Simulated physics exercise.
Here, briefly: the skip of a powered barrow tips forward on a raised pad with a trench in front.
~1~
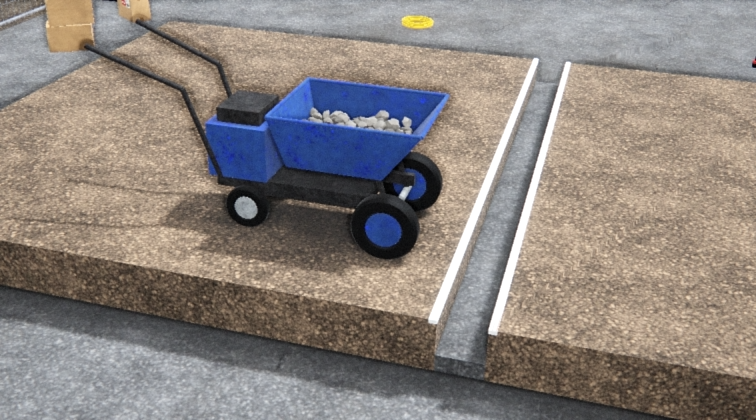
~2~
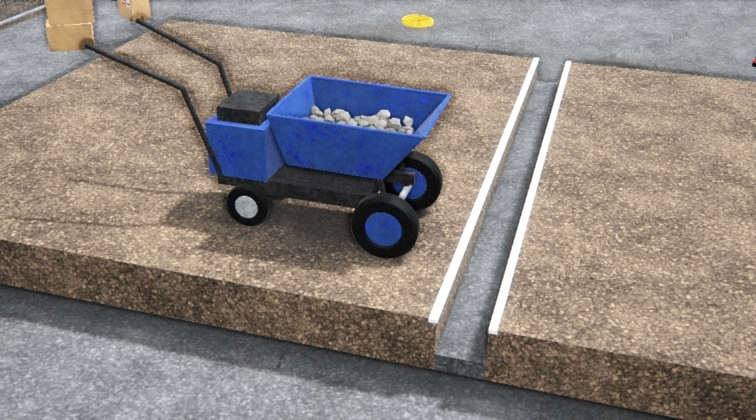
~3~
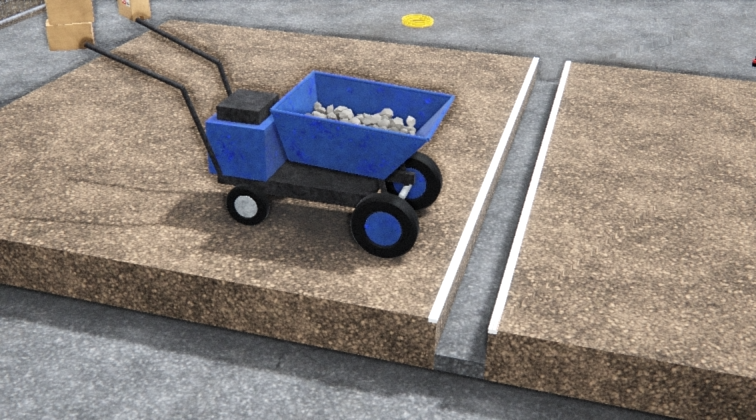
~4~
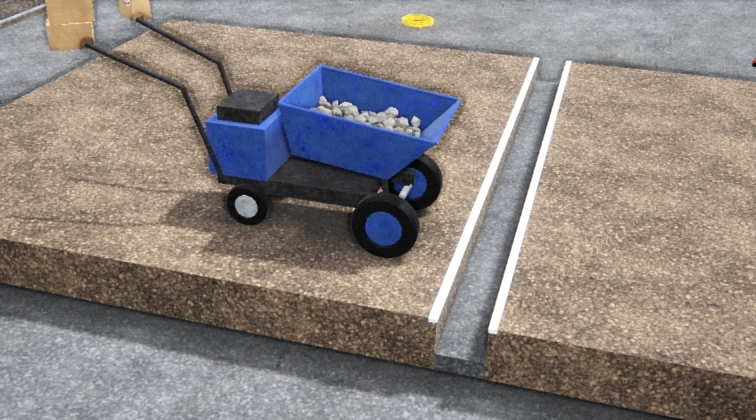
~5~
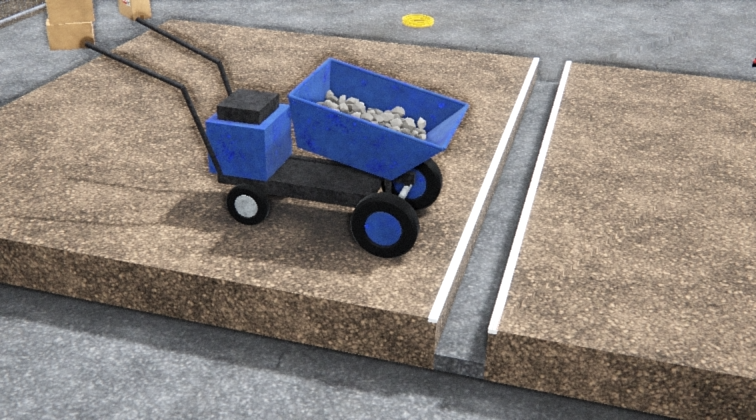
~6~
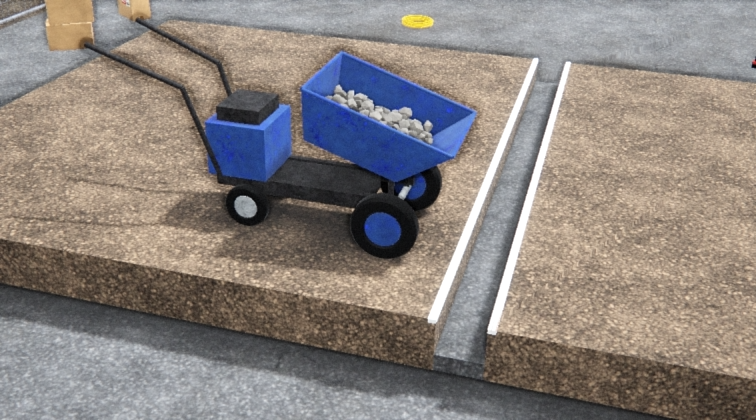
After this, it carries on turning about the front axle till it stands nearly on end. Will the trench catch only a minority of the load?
Yes, the share in the trench is below half.
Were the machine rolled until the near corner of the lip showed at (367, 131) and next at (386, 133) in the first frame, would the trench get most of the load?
Place one, the greater portion; place two, the greater portion.
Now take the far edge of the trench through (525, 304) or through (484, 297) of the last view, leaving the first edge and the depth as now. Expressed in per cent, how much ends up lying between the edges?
90 and 0 percent.
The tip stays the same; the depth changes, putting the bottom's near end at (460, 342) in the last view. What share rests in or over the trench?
30 %, roughly.
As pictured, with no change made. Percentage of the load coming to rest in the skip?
Estimate: 10 %, roughly.
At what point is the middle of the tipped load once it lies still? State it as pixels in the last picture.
I'd mark it at roughly (527, 251).
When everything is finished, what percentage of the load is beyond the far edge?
My estimate is around 55 percent.
Shortly afterwards, skip tipped steeply; the whole lot in the skip.
Next, skip tipped right over; near two thirds in the skip; a little in or heaped over the trench; near a quarter beyond it.
Some moments later, skip tipped right over; near a quarter in the skip; near a quarter in or heaped over the trench; near half beyond it.
In the end, skip tipped right over; a little in the skip; near a third in or heaped over the trench; near half beyond it.
